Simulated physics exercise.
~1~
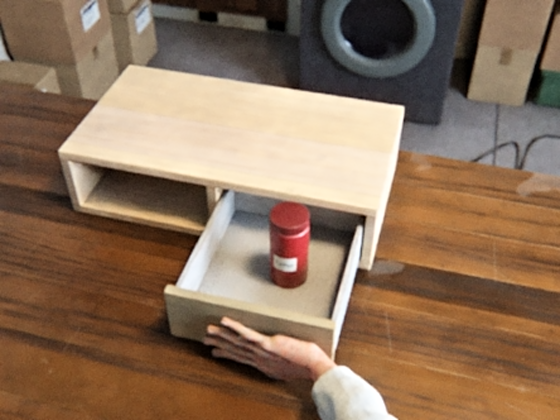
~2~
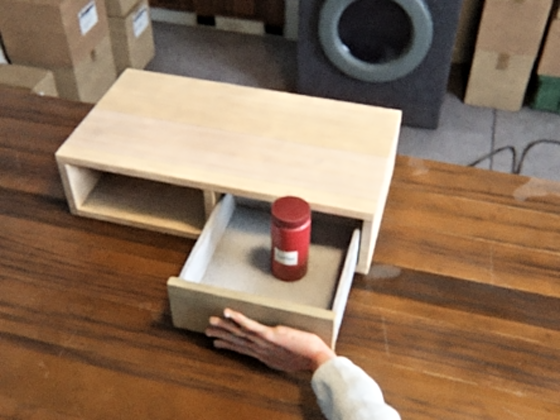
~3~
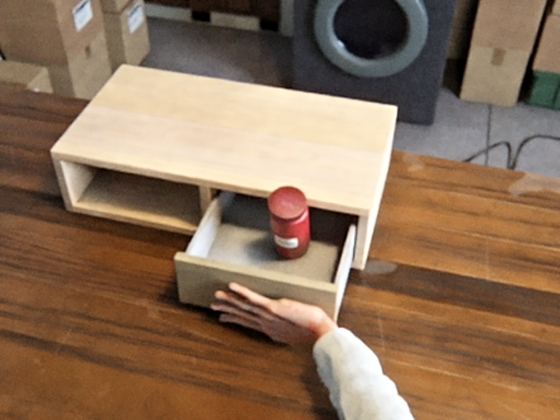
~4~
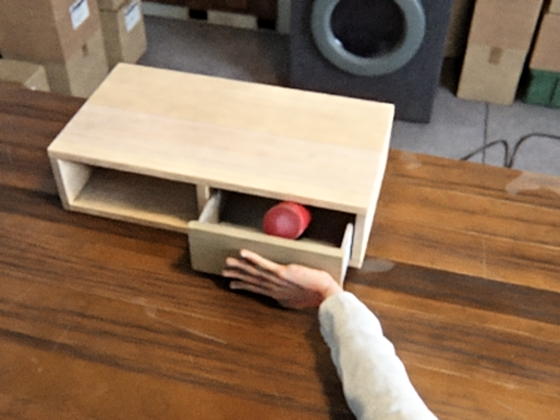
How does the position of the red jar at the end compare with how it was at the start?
At the start the red jar stands upright in the open drawer, but by the end it is leaning over inside it.
